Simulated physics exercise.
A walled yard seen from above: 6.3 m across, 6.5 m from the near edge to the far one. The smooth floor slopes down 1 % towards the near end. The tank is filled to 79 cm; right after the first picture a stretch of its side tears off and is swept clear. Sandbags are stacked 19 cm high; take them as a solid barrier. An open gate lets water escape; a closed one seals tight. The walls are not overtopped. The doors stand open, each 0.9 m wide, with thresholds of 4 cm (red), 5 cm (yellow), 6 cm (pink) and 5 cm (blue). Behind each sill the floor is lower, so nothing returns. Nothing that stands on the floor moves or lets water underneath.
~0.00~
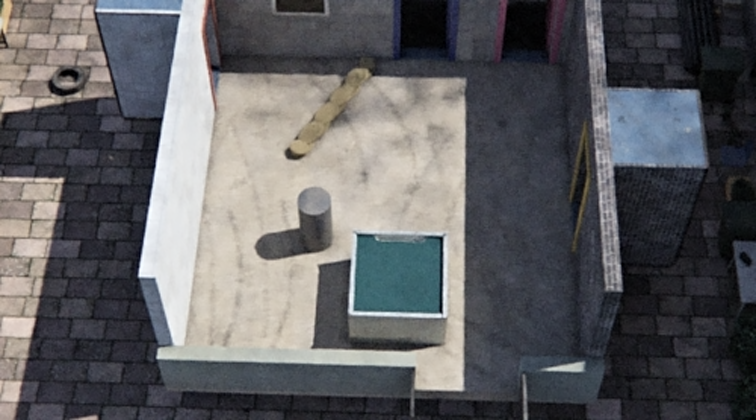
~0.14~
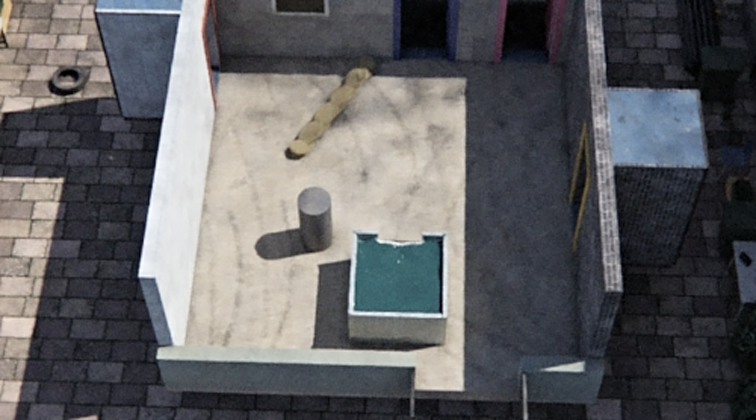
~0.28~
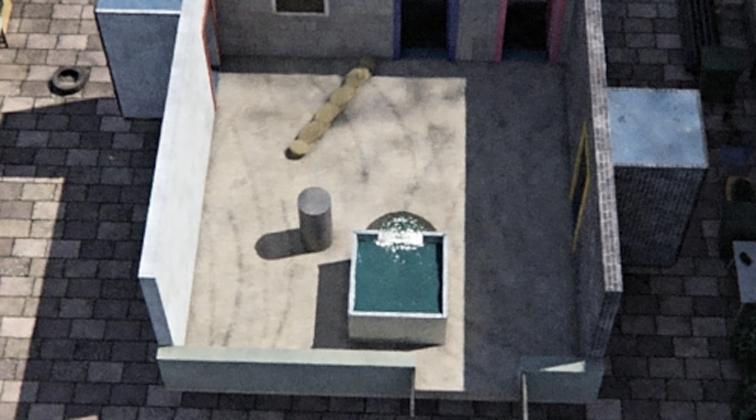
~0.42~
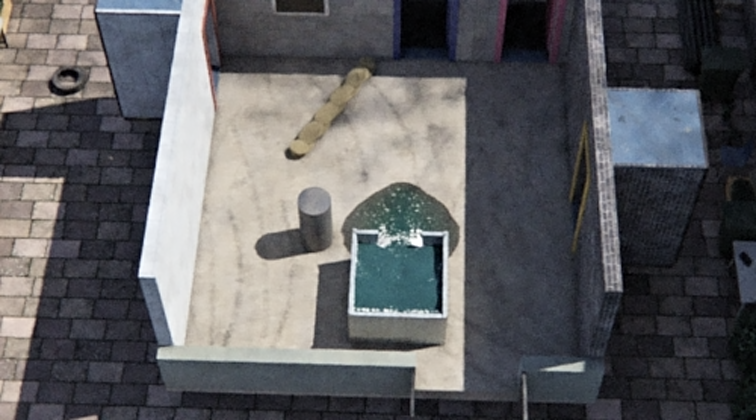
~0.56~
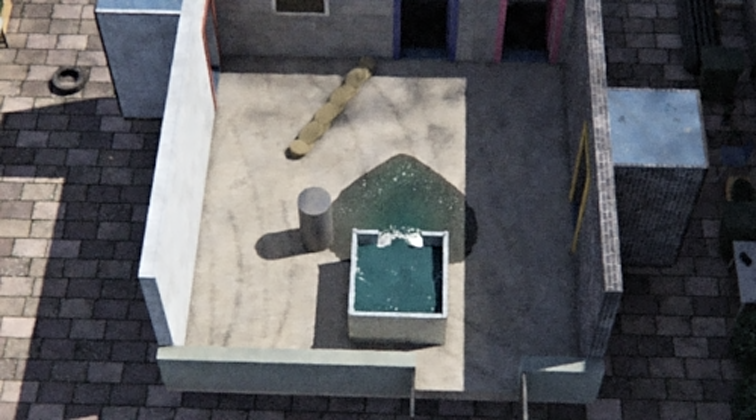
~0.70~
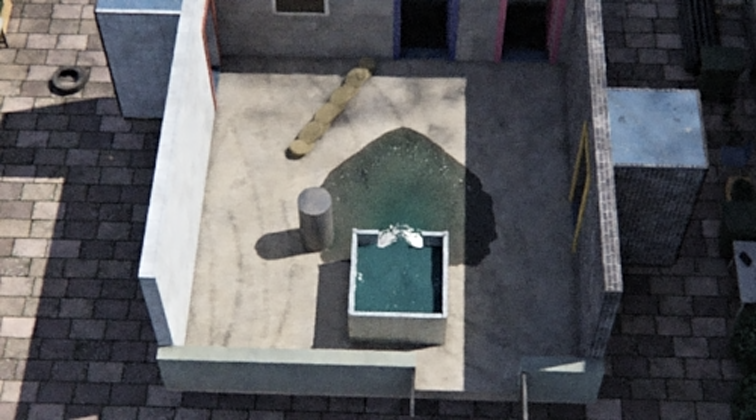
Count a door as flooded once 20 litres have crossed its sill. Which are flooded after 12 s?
Within that time: At the red door it stays under the limit; at the yellow door it keeps below the limit; at the pink door it exceeds the limit; at the blue door it passes the limit.
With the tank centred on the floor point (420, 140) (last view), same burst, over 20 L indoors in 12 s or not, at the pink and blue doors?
Then: Pink below, blue above.
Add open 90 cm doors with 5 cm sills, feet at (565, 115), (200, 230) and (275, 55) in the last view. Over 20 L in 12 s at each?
In that order: Over, under, below.
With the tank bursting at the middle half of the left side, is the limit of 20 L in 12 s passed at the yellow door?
Against that limit: Yellow not over.
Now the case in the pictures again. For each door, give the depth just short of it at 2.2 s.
Depths in cm: Red 0, yellow 2, pink 13, blue 18.
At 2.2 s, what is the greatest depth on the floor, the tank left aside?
Roughly 26 cm.
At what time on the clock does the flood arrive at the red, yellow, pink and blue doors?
Arrival: Red 2.6 s, yellow 2.0 s, pink 1.8 s, blue 1.2 s.
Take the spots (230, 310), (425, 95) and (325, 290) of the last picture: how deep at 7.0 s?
In that order: 1, 6 and 0 cm.
After 1.4 s water covers 35 % of the floor and is deepest (36 cm) near (402, 257); red door not reached, yellow door not reached, pink door not reached, blue door 7 cm at the sill, 0 L in.
After 2.2 s water covers 45 % of the floor and is deepest (26 cm) near (402, 257); red door not reached, yellow door 2 cm at the sill, 0 L in, pink door 13 cm at the sill, 1 L in, blue door 18 cm at the sill, 40 L in.
After 3.5 s water covers 45 % of the floor and is deepest (18 cm) near (402, 257); red door 2 cm at the sill, 0 L in, yellow door 2 cm at the sill, 0 L in, pink door 13 cm at the sill, 29 L in, blue door 14 cm at the sill, 137 L in.
After 7.0 s water covers 65 % of the floor and is deepest (10 cm) near (556, 76); red door 2 cm at the sill, 0 L in, yellow door 5 cm at the sill, 0 L in, pink door 8 cm at the sill, 70 L in, blue door 7 cm at the sill, 204 L in.
After 12.0 s water covers 85 % of the floor and is deepest (8 cm) near (559, 379); red door 1 cm at the sill, 0 L in, yellow door 4 cm at the sill, 0 L in, pink door 3 cm at the sill, 73 L in, blue door 2 cm at the sill, 207 L in.
